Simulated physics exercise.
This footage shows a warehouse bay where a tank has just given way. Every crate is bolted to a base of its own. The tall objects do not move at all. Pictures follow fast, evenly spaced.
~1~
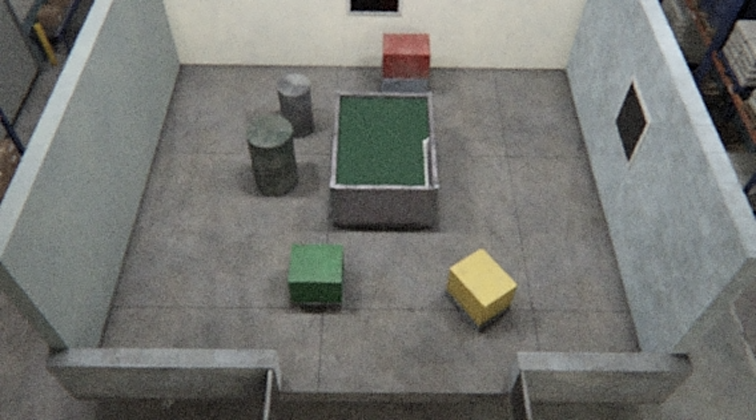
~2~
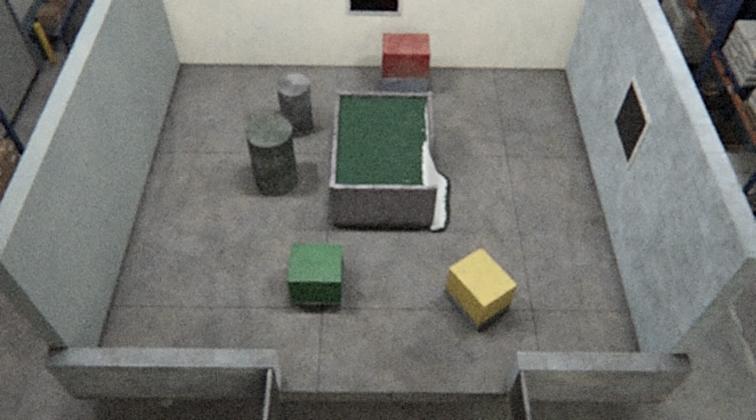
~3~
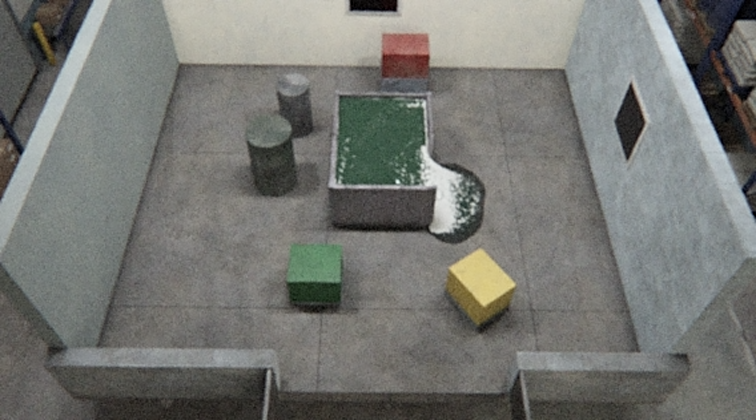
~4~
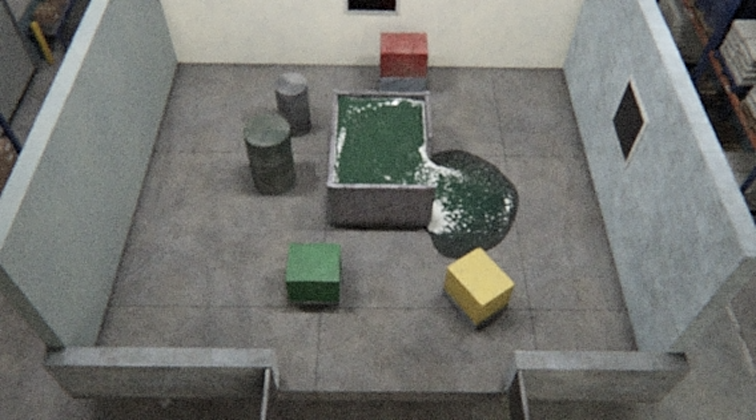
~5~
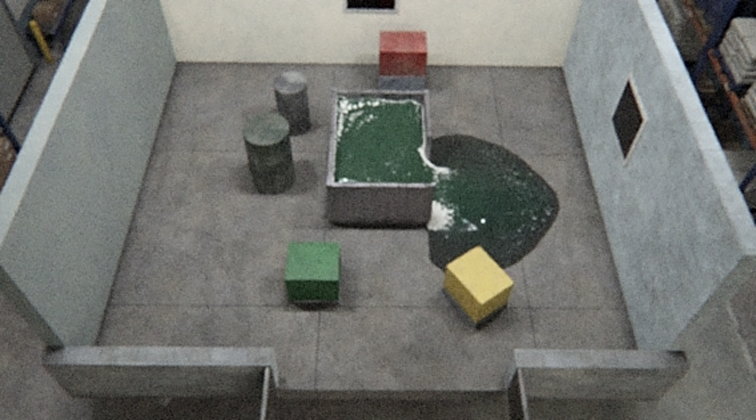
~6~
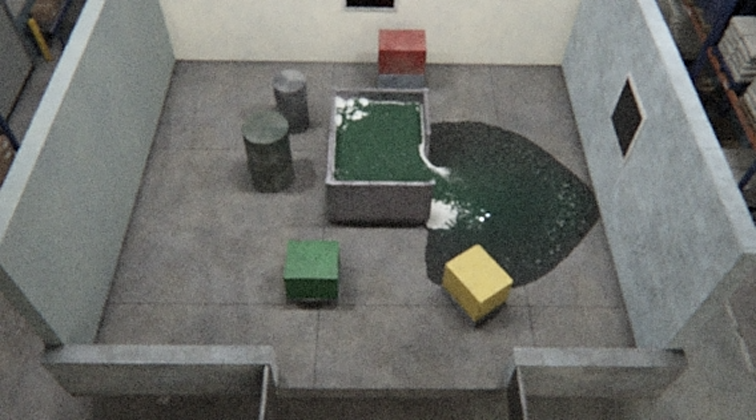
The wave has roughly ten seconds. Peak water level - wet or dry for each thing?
Result: The yellow crate comes through with water on it; the red crate comes through untouched; the green crate comes through with water on it.
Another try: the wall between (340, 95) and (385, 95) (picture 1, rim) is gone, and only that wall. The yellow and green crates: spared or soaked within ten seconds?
Yellow crate is not reached; green crate is reached.
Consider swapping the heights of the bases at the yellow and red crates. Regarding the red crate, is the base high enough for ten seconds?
Red crate: Flooded.
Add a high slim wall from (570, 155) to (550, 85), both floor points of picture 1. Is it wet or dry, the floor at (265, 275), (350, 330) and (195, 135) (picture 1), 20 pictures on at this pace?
As listed: Not flooded, awash, free of water.
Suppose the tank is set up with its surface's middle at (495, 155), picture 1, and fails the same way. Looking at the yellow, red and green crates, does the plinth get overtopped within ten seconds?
Then: The yellow one gets wet, the red one escapes it, the green one gets wet.
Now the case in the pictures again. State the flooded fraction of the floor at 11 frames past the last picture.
It comes to 25 per cent.
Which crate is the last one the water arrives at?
I'd go with the green-painted one.
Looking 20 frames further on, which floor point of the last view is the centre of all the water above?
About (489, 201).
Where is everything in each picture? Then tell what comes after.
Still water in the open tank at (384, 141), in the first picture.
The front is at (434, 230), out from the gap at (429, 189), in the second picture.
Water pours out at (428, 190) and has run to (473, 179), in the third picture.
Water pours out at (426, 190) and has run to (514, 195), in the fourth picture.
The front is at (553, 211), out from the gap at (426, 189), in the fifth picture.
The front is at (596, 207), out from the gap at (425, 187), in the sixth picture.
A moment on, water covers 25 % of the floor; the yellow crate water round its plinth, the red crate water round its plinth, the green crate not reached.
Next, water covers 25 % of the floor; the yellow crate water round its plinth, the red crate water round its plinth, the green crate not reached.
Then, water covers 40 % of the floor; the yellow crate water round its plinth, the red crate water round its plinth, the green crate water round its plinth.
Later, water covers 70 % of the floor; the yellow crate water round its plinth, the red crate water round its plinth, the green crate water round its plinth.
In the end, water covers 90 % of the floor; the yellow crate was topped, the red crate stayed above the water, the green crate was topped.
